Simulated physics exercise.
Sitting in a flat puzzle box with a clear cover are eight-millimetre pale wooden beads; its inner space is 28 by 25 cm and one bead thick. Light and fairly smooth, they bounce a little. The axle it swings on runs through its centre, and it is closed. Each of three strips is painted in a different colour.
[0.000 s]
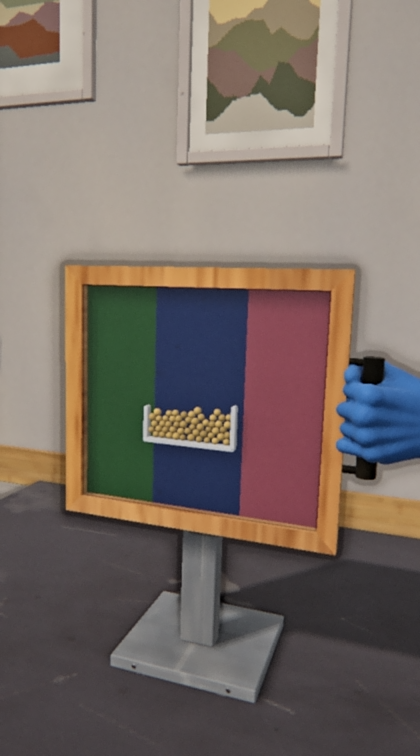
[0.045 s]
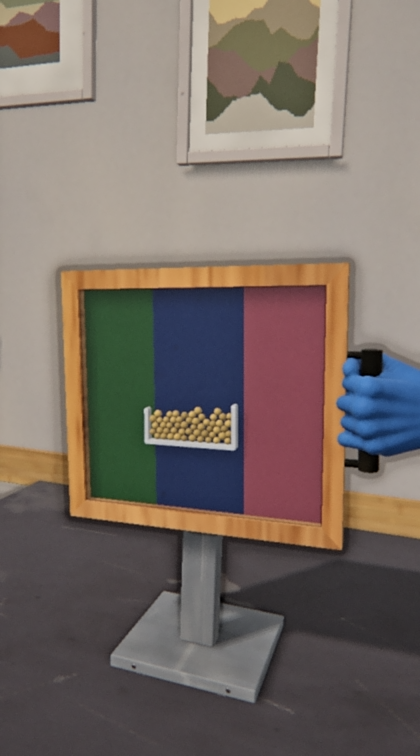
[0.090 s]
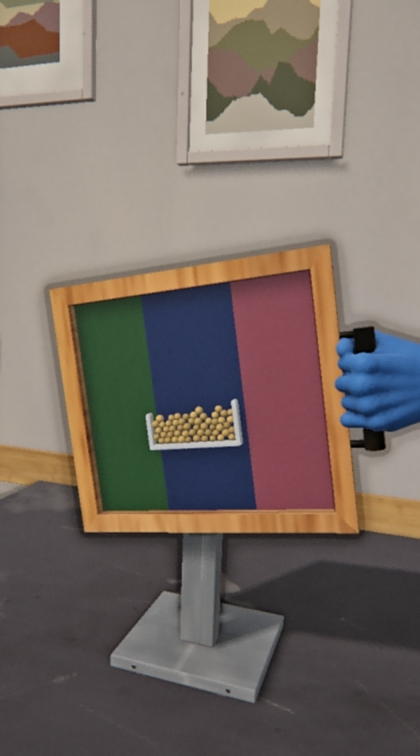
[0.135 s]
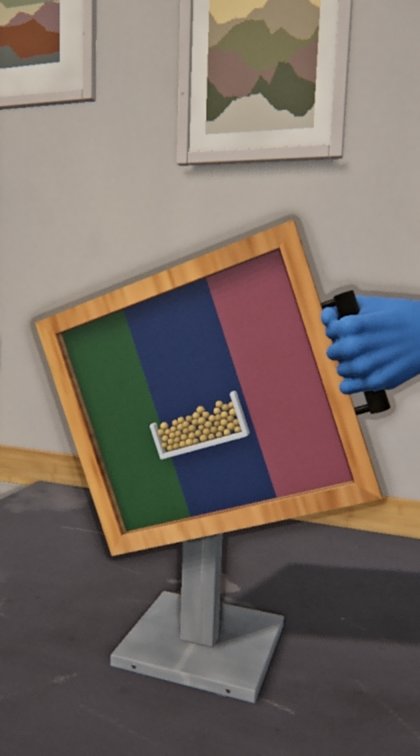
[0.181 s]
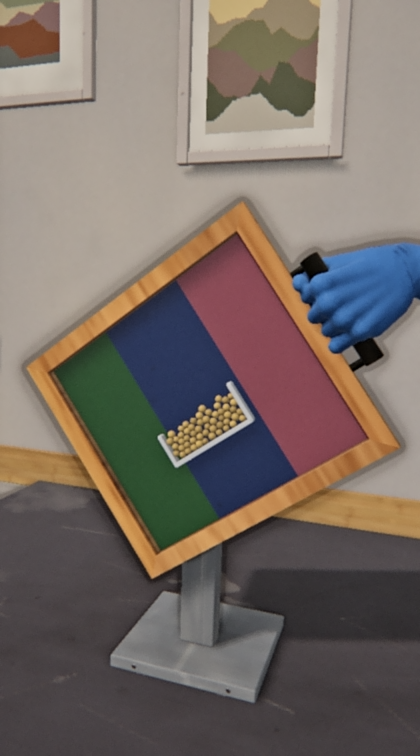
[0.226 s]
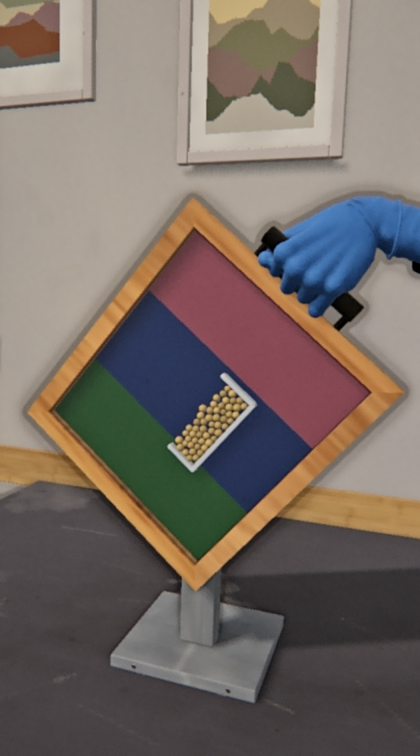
At the start, a wooden-framed panel with green, blue and pink stripes sits level on a grey stand, small pale beads heaped in a white tray at its middle. A blue-gloved hand on the right-hand handle turns it anticlockwise, slightly at first, then steeply, until the tray slants with the beads still inside.
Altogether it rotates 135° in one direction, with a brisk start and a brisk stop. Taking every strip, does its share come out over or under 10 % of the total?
Pink: Under; blue: Under; green: Over.
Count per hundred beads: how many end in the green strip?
Roughly 100%.
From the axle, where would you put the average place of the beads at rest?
Offset approx. 1 cm right, 15 cm below.
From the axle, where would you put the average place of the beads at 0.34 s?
2 cm right, 2 cm below.
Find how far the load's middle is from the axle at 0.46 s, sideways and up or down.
Right: About 2 cm; below: About 5 cm.
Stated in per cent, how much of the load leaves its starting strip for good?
Roughly 100 in a hundred.
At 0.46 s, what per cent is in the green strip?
Close to 40 % of the load.
After 0.34 s, it stands 87° anticlockwise; the beads' middle is 2 cm right of and 2 cm below the centre; blue 95 %, green 5 %.
After 0.46 s, it stands 123° anticlockwise; the beads' middle is 2 cm right of and 5 cm below the centre; blue 60 %, green 40 %.
After 0.56 s, it stands 135° anticlockwise; the beads' middle is 2 cm right of and 10 cm below the centre; blue 25 %, green 75 %.
All still by 1.2 s, it stands 135° anticlockwise; pink 0 %, blue 0 %, green 100 %.
